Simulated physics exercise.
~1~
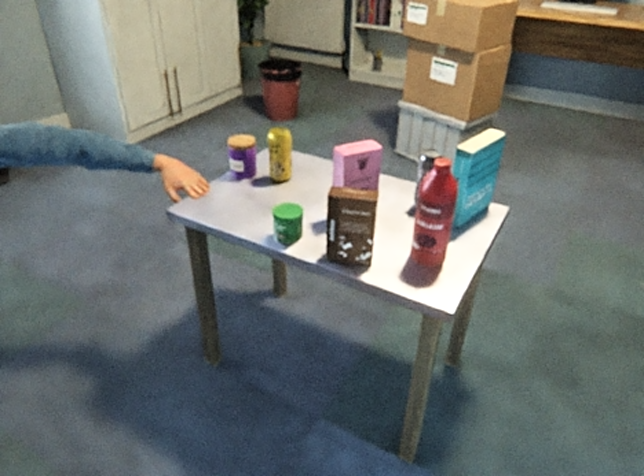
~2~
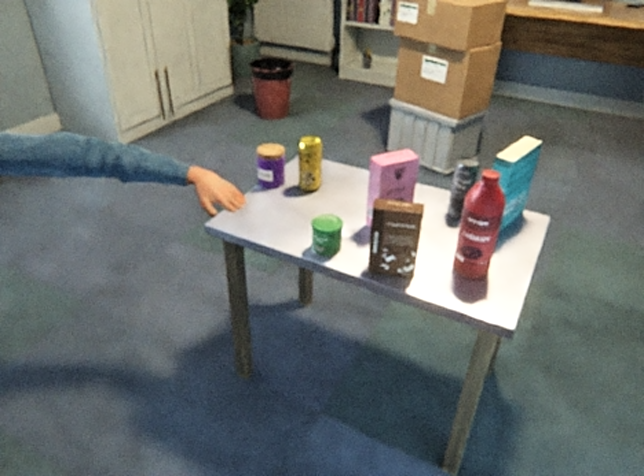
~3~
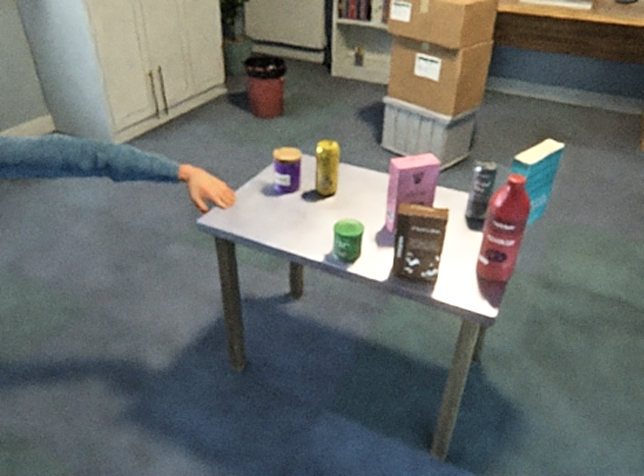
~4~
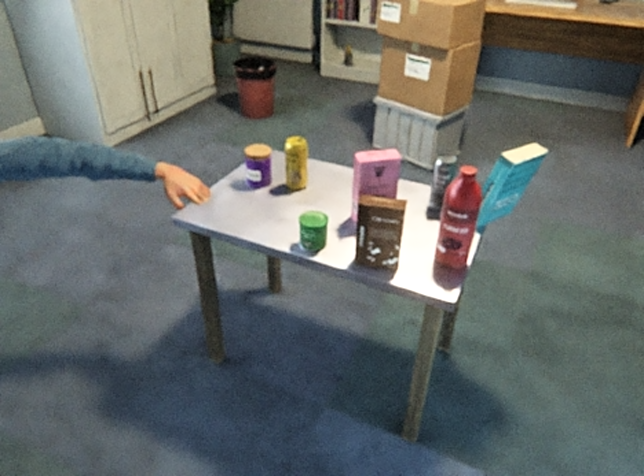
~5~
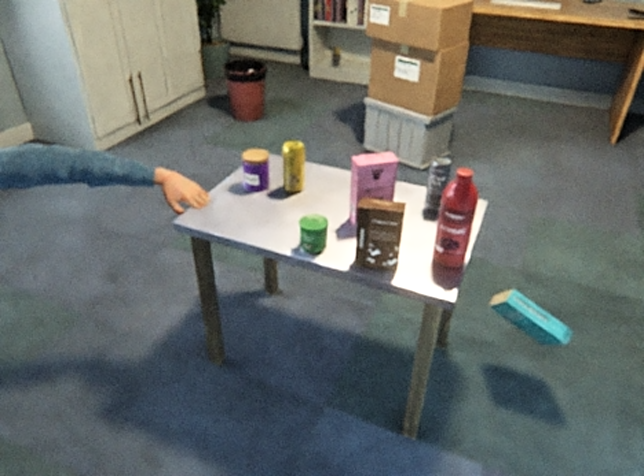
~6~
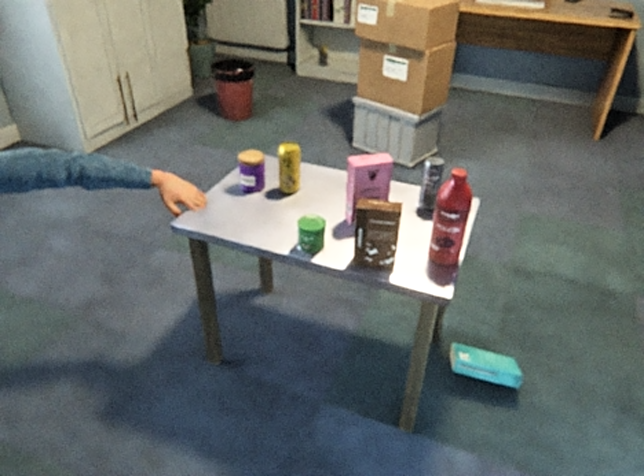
A hand in a blue sleeve rests on the left edge of a pale, light table in a carpeted office, seen from slightly above. On the top, a purple jar and yellow can stand at the back left, a green tin, brown packet and pink packet near the middle, and a grey can, red bottle and turquoise book at the right. The table shifts right, then back left, with the hand still at its edge. The book leans out over the right edge, then drops off. It ends lying on the floor, while everything else stays upright on the table.
